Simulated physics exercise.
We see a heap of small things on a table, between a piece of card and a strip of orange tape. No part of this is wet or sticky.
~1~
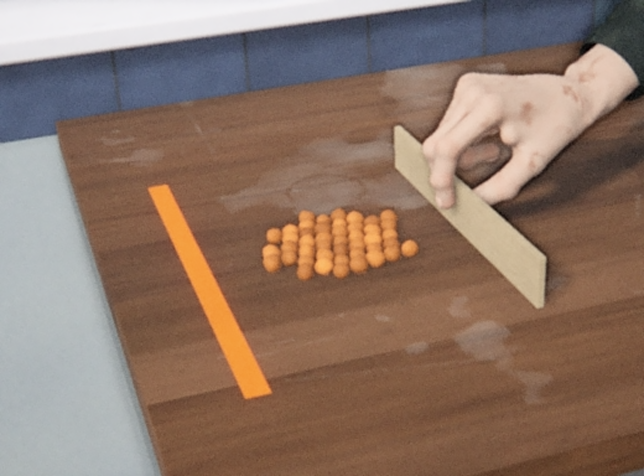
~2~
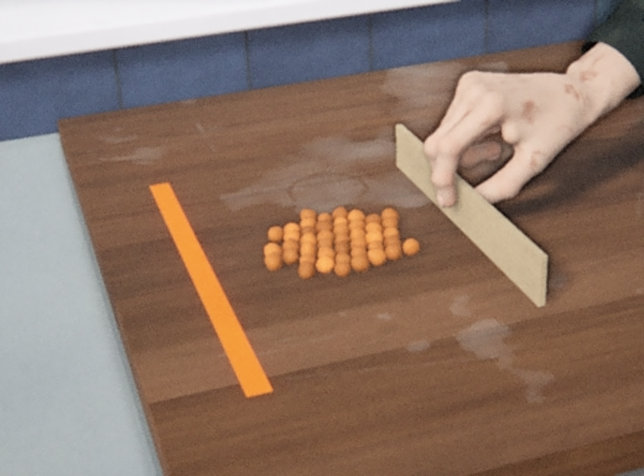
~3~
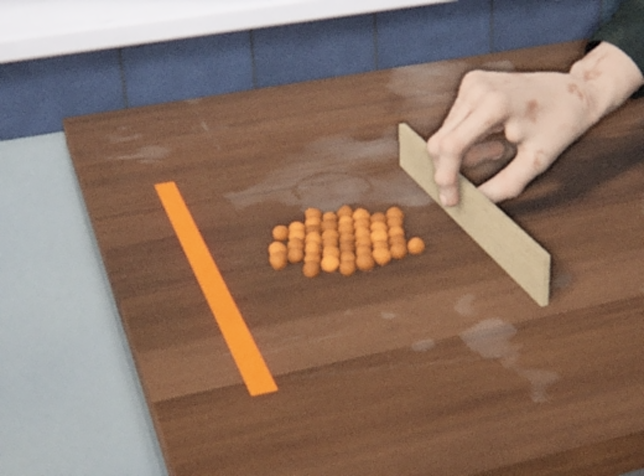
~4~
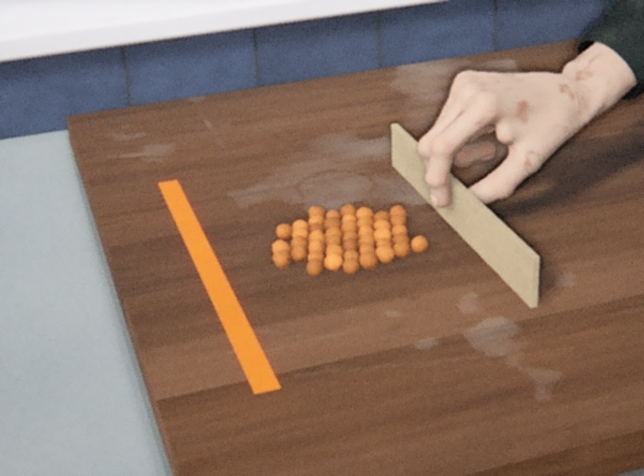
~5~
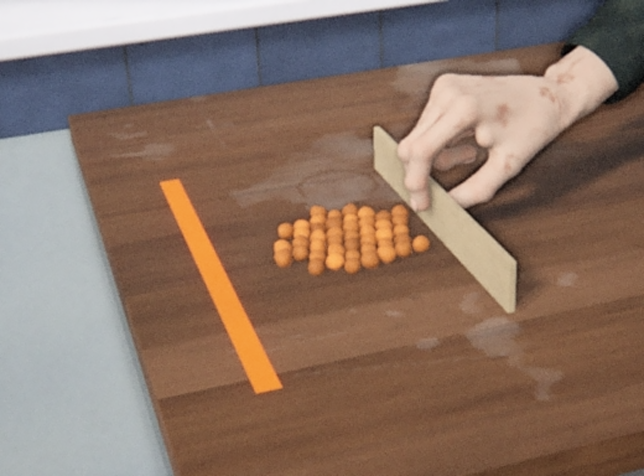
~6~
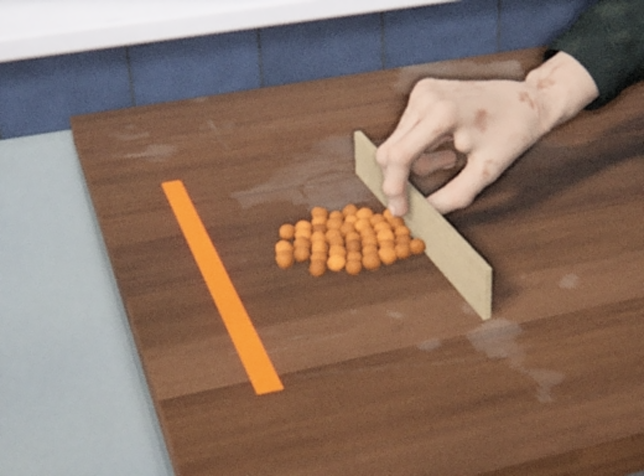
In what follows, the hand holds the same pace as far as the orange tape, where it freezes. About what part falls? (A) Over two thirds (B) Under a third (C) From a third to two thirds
Under a third.
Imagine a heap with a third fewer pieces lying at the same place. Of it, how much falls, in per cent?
I'd say close to 10 %.
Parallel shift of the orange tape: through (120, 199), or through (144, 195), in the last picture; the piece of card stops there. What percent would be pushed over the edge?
In order, close to 100 and 50 per cent.
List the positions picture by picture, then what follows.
In the first picture, piece of card at (529, 269), at rest; orange tape at (161, 195), about a palm's width from the edge; edge at (111, 297); the heap at (340, 243), coated peanuts.
In the second picture, piece of card at (531, 268), at rest.
In the third picture, piece of card at (533, 267); the heap at (347, 240).
In the fourth picture, piece of card at (523, 269).
In the fifth picture, piece of card at (500, 274); the heap at (352, 238).
In the sixth picture, piece of card at (476, 280); orange tape at (175, 190); edge at (124, 291); the heap at (353, 239), a stray few pushed along.
Soon after the last picture, piece of card still moving, near (303, 210); heap all on the table, its front near (201, 271).
A little later, piece of card stopped at the orange tape; heap a small part over the edge.
Later still, piece of card stopped at the orange tape; heap about a quarter over the edge.
At rest, piece of card stopped at the orange tape; heap about a quarter over the edge.
